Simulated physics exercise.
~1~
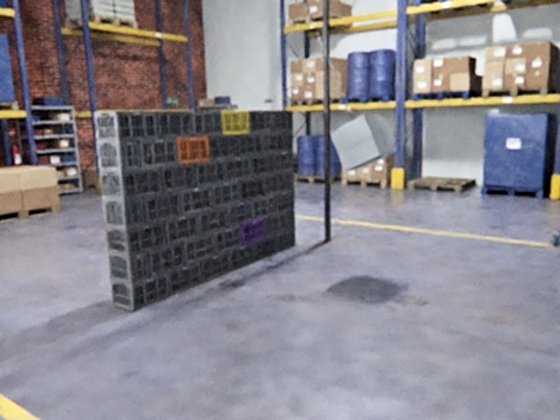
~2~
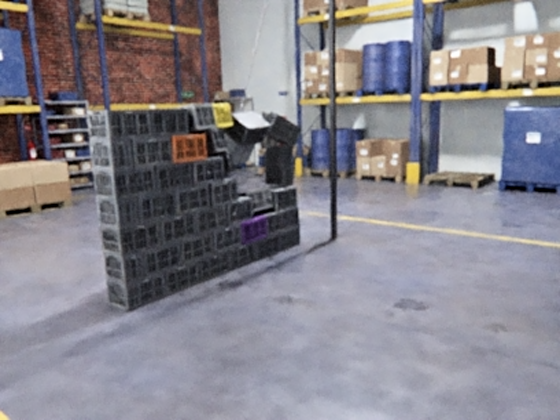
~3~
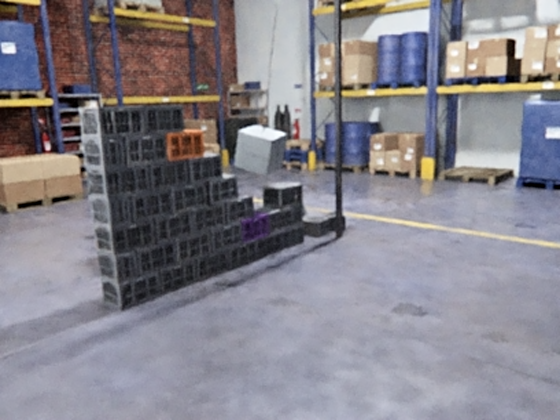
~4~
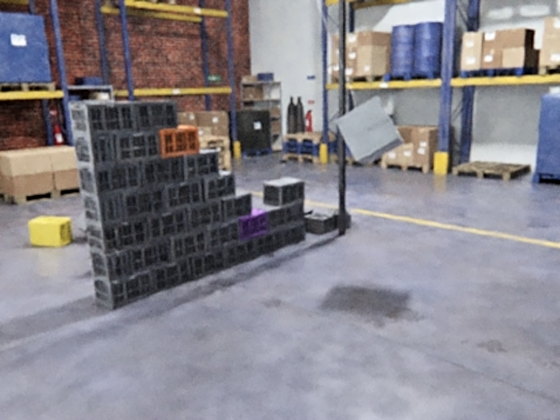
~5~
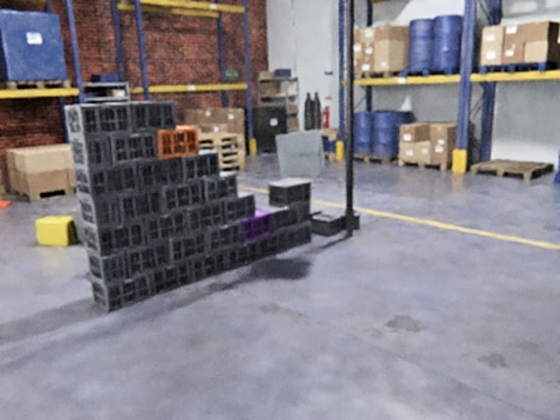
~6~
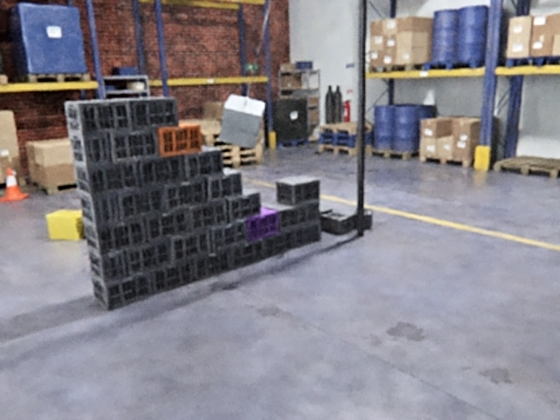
In a warehouse, a hanging grey block swung into a wall of dark crates and knocked away its upper right part, the yellow crate ending up on the floor behind, while the orange and purple ones stayed in place as the block kept swinging.
